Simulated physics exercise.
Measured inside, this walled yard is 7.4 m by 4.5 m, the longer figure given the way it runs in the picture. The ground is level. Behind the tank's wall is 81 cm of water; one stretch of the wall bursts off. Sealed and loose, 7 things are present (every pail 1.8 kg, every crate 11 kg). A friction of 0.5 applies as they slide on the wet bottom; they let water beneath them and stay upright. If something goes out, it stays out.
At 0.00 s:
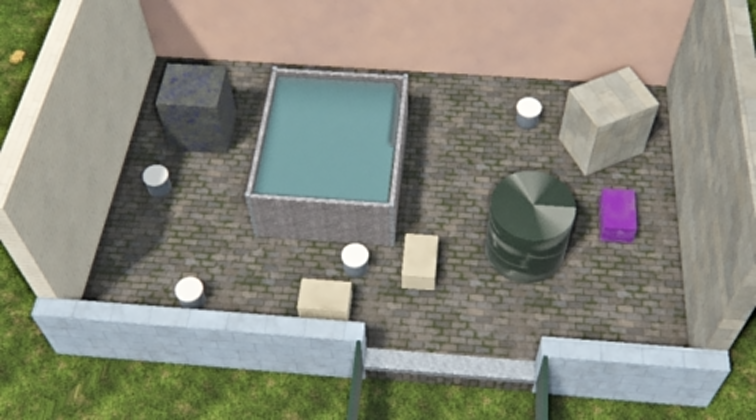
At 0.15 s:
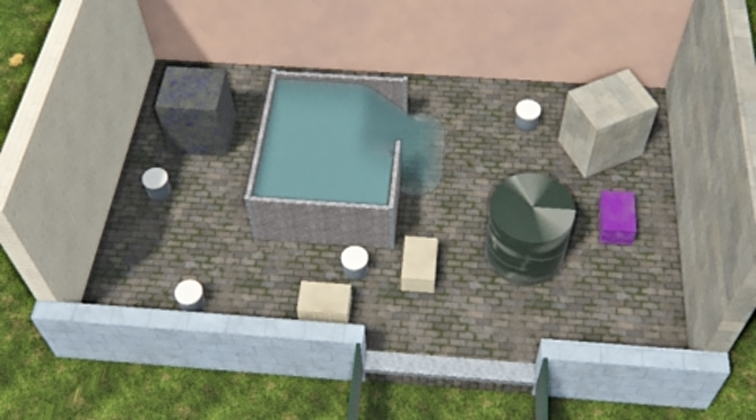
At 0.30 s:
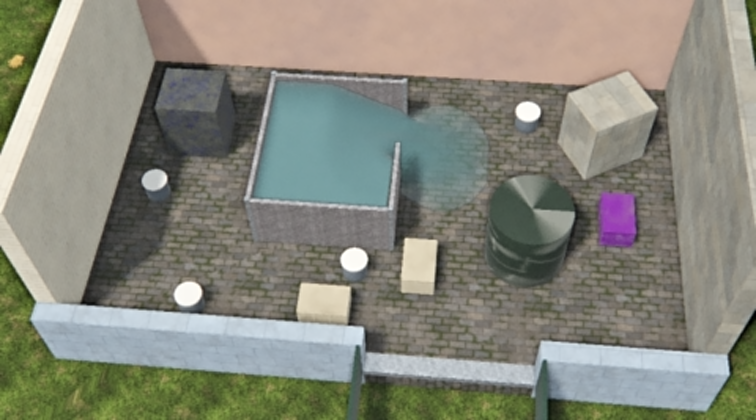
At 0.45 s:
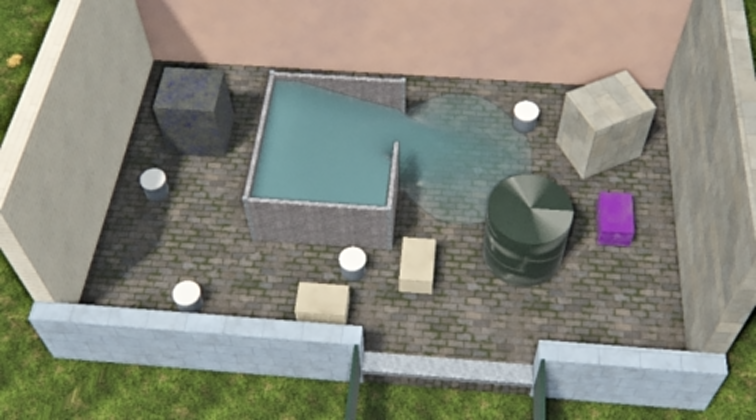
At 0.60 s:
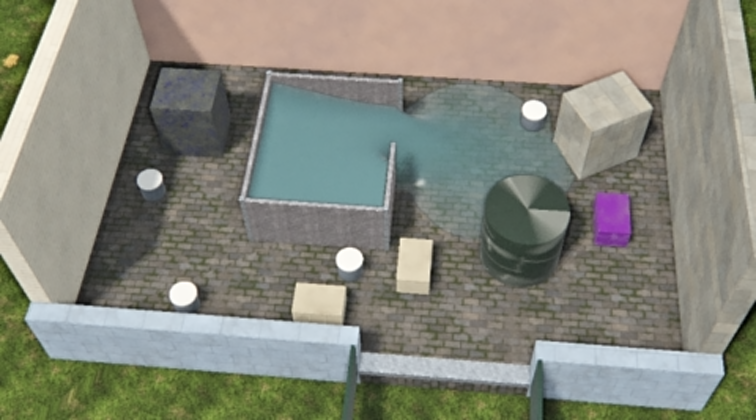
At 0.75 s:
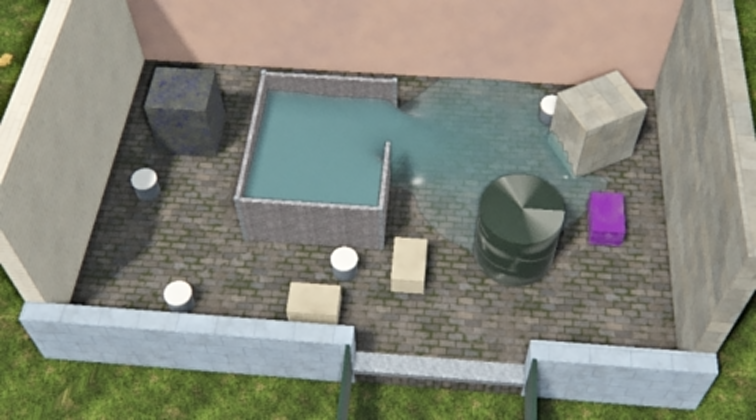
Water poured through a gap in the right side of a square brick tank and spread across the walled yard's paving, pushing a small white pail toward the pale block near the back wall.
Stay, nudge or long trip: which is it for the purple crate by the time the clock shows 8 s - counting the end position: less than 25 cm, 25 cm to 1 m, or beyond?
It comes to rest far off.
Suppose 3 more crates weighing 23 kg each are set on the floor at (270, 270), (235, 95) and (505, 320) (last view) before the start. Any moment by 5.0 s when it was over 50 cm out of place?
Taking them in order: Not far enough, not far enough and far enough.
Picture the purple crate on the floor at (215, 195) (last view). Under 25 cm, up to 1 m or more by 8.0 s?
In the end it keeps its place.
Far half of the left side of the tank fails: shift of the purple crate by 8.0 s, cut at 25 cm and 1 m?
My answer is that the purple crate edges over slightly.
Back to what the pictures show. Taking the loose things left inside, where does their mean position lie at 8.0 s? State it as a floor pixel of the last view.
It sits at about (202, 220).
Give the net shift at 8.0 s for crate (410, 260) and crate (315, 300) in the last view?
Respectively: 350 cm / 250 cm.
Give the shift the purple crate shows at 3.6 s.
Displacement by then near 200 cm.
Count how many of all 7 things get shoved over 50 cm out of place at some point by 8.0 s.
Result: 6.
After 1.6 s the purple crate is near (660, 243), 0.8 m from its start, afloat; 0 of 7 are out; 2 afloat.
After 3.6 s the purple crate is near (491, 301), 2.0 m from its start, aground; 0 of 7 are out; 1 afloat.
After 5.6 s the purple crate is near (288, 286), 4.1 m from its start, afloat; 0 of 7 are out; 4 afloat.
After 8.0 s the purple crate is near (91, 282), 6.4 m from its start, afloat; 0 of 7 are out; 7 afloat.
